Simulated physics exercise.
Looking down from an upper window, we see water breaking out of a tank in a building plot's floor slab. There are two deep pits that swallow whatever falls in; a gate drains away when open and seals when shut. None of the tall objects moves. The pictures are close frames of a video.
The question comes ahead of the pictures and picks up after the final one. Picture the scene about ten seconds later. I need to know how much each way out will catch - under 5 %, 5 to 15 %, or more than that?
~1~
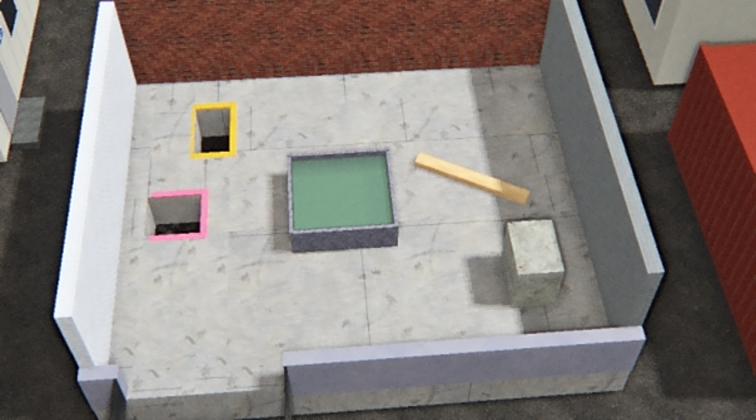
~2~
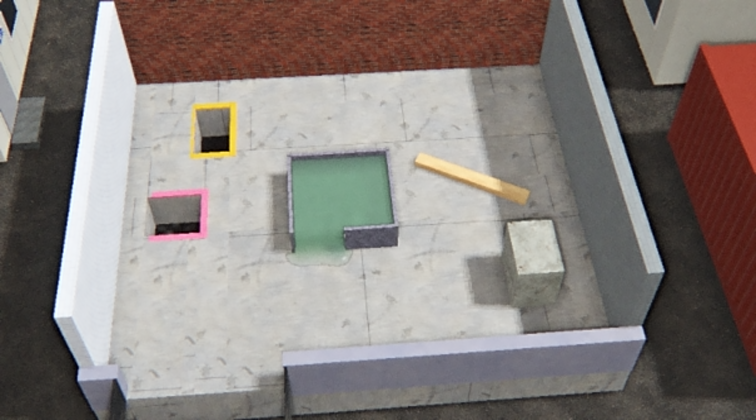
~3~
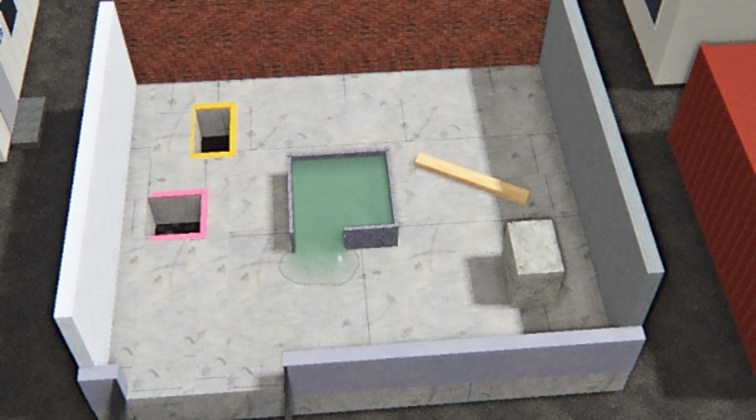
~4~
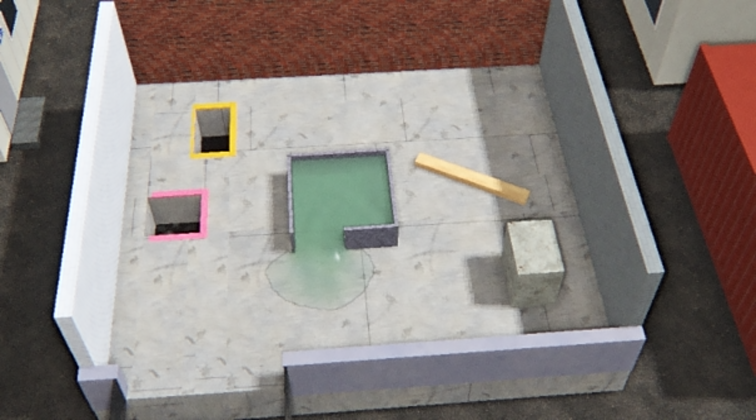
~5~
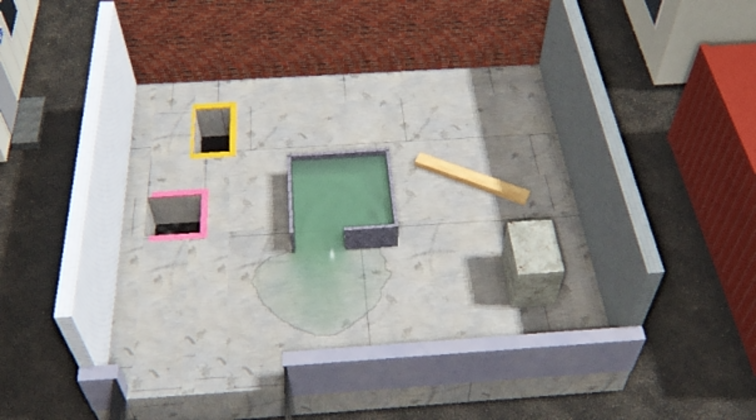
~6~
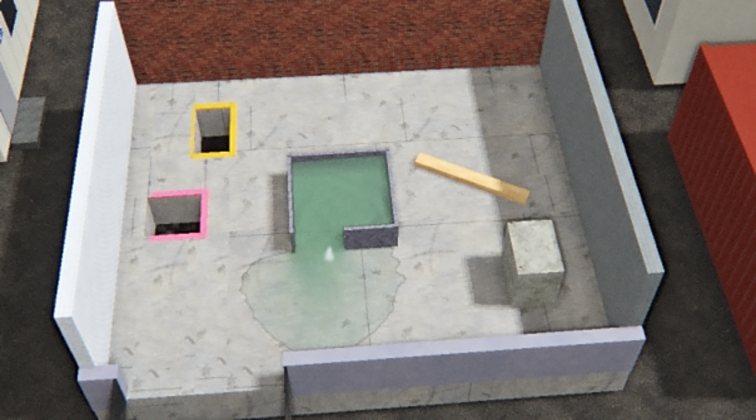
As I see it, the gate gets a big share of it - past fifteen per cent. The pink pit gets hardly any of it - below five per cent. The yellow pit gets hardly any of it - below five per cent.
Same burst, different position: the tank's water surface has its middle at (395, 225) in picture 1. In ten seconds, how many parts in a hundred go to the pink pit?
The pink pit ends up with 8 per cent.
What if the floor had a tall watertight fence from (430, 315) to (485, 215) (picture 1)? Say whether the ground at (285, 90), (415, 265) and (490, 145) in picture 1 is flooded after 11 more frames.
Point by point: First spared, next spared, last spared.
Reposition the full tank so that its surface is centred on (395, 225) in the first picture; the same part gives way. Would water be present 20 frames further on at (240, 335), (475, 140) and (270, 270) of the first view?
Soaked - unflooded - unflooded.
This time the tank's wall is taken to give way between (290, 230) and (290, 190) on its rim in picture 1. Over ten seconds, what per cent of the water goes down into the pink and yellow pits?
Pink: 30 percent; yellow: 4 percent.
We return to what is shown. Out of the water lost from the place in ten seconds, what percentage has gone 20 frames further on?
Result, approximate: 45 per cent.
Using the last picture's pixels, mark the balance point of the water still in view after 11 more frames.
Around pixel (334, 257) of the last picture.
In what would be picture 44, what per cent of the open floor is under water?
I reckon 35 per cent or so.
A moment on, water covers 15 % of the floor; the gate 0 %, the pink pit 0 %, the yellow pit 0 %.
Next, water covers 20 % of the floor; the gate 6 %, the pink pit 0 %, the yellow pit 0 %.
Then, water covers 25 % of the floor; the gate 15 %, the pink pit 0 %, the yellow pit 0 %.
Later, water covers 35 % of the floor; the gate 25 %, the pink pit 0 %, the yellow pit 0 %.
In the end, water covers 50 % of the floor; the gate 33 %, the pink pit 1 %, the yellow pit 0 %.
